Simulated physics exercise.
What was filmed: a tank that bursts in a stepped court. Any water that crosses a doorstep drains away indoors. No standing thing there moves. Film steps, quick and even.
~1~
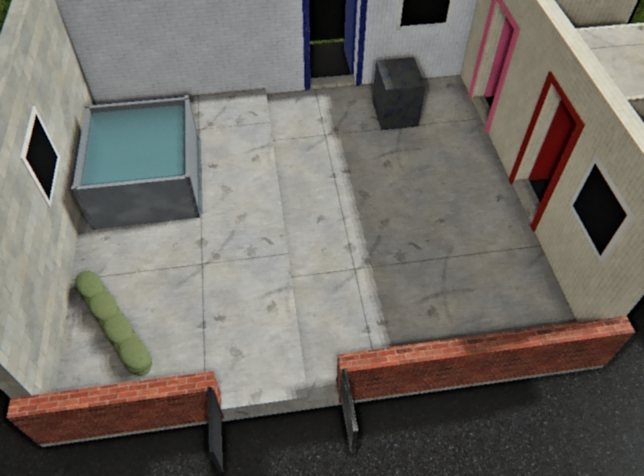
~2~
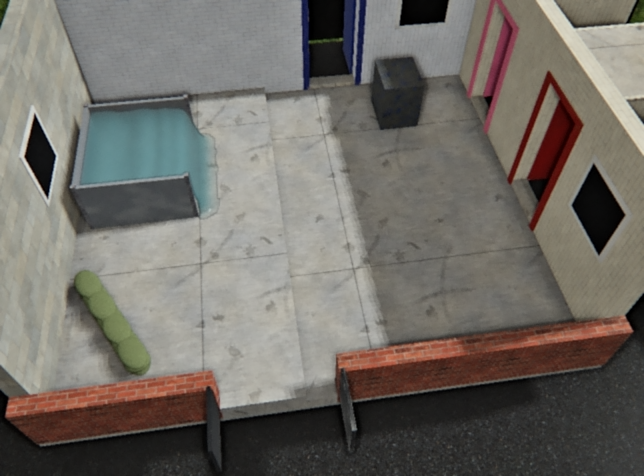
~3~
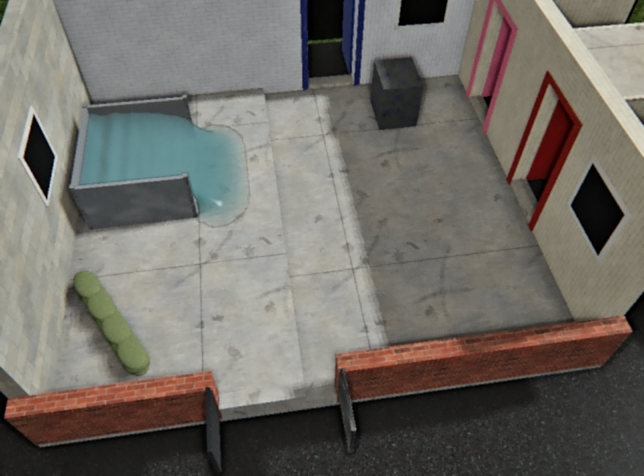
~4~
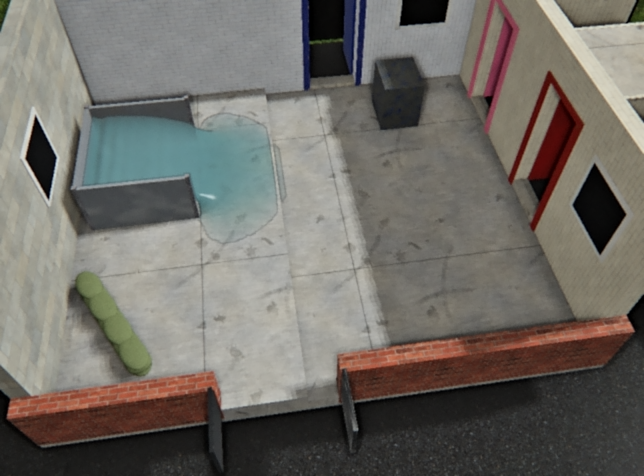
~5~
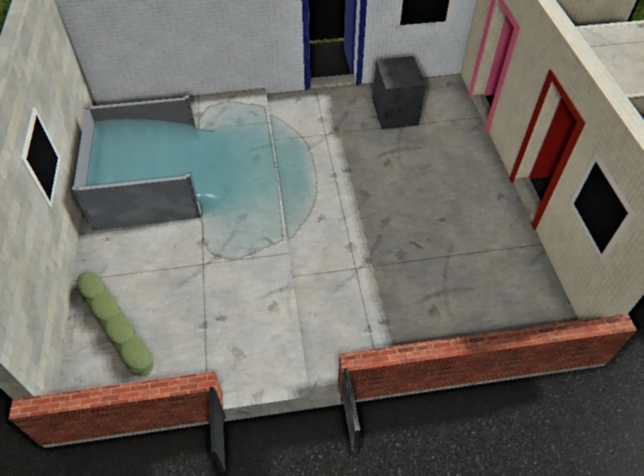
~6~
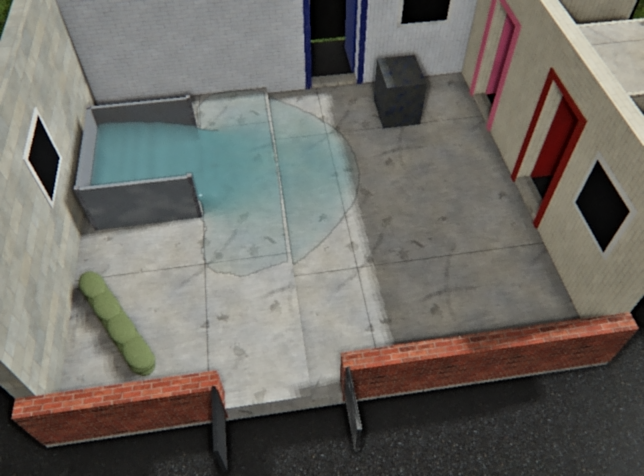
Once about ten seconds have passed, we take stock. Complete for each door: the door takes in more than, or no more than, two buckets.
Completed: The red door takes in more than two buckets; the pink door takes in more than two buckets; the blue door takes in more than two buckets.
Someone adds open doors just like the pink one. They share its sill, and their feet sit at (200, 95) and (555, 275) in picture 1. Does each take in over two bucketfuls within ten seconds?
Well, one comes out lower, the other comes out higher.
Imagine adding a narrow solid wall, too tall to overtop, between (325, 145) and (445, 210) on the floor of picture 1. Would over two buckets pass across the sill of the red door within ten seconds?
On my reading, the red door stays short.
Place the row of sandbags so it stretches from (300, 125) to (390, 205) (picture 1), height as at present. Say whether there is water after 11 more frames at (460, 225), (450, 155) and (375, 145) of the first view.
Taking the three spots in order: Swamped, swamped, swamped.
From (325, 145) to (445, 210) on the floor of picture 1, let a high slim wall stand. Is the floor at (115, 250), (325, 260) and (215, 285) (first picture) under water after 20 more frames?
Untouched; submerged; untouched.
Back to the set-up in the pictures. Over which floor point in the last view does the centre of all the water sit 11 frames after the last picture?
The balance point is around (316, 172).
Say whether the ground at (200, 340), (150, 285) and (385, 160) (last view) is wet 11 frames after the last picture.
Result, in order: Unflooded / unflooded / waterlogged.
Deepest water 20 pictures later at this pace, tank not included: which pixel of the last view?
Check roughly (581, 329).
A moment on, water covers 45 % of the floor; the red door not reached, the pink door not reached, the blue door wet at the sill, nothing in.
Next, water covers 65 % of the floor; the red door under two buckets in, the pink door over two buckets in, the blue door under two buckets in.
Then, water covers 65 % of the floor; the red door over two buckets in, the pink door far over two buckets in, the blue door over two buckets in.
Later, water covers 70 % of the floor; the red door over two buckets in, the pink door far over two buckets in, the blue door over two buckets in.
In the end, water covers 65 % of the floor; the red door over two buckets in, the pink door far over two buckets in, the blue door over two buckets in.
